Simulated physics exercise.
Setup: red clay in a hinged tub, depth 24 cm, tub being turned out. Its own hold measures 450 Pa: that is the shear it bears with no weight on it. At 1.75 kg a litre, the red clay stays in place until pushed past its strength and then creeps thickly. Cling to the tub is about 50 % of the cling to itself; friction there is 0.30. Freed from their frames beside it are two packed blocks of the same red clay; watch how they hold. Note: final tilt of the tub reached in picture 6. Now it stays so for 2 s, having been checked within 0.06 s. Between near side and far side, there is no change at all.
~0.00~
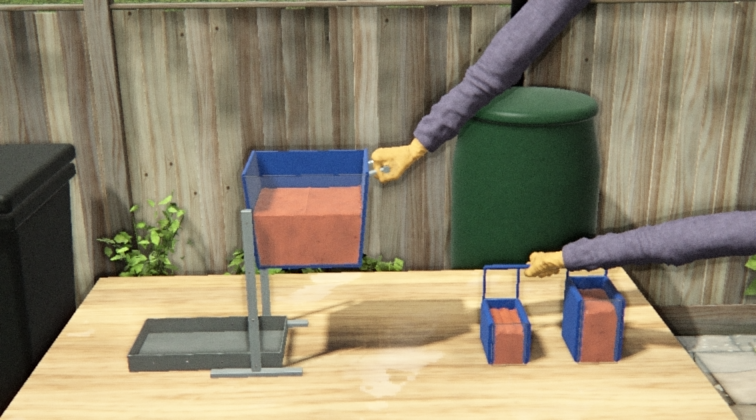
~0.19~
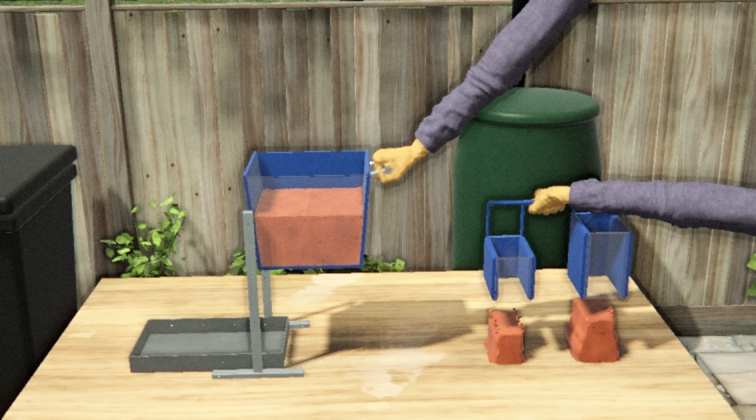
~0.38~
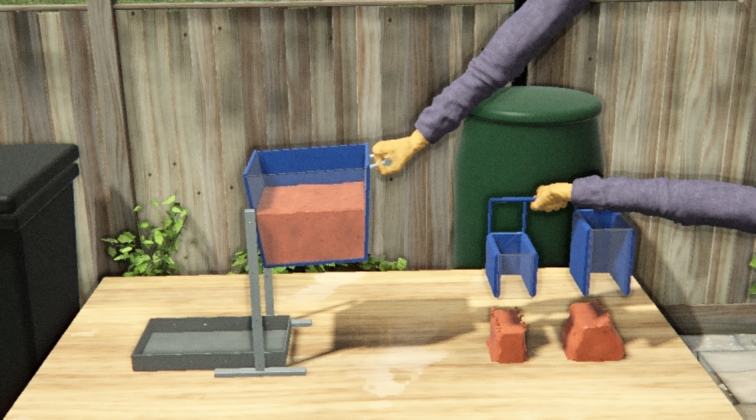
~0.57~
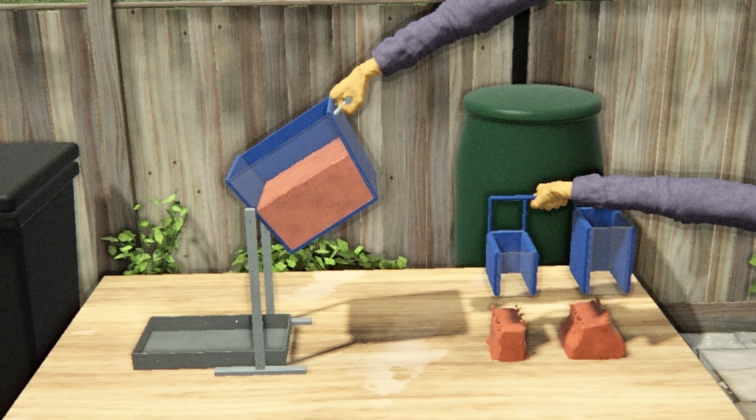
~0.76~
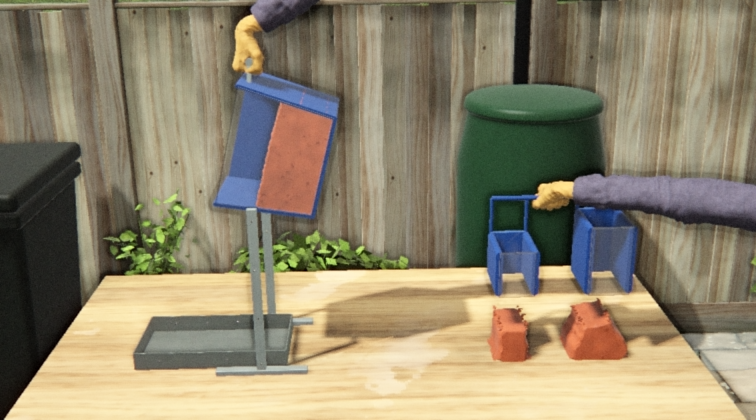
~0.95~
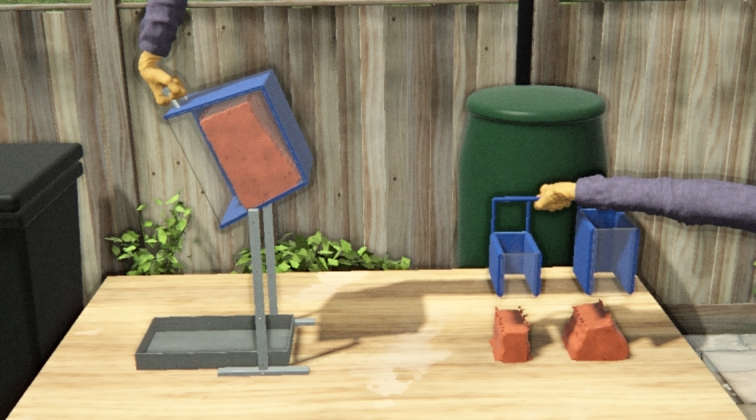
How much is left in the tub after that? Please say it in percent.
About 0 %.
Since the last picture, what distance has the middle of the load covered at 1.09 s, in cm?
Roughly 14 centimetres.
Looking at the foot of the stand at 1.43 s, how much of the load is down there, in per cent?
Some 75 per cent.
After 1.09 s, the tub is at 112 degrees and holds 57 %.
After 1.26 s, the tub is at 112 degrees and holds 16 %.
After 1.43 s, the tub is at 112 degrees and holds 0 %.
After 1.60 s, the tub is at 112 degrees and holds 0 %.
After 2.95 s, at the end, the tub is at 112 degrees and holds 0 %.
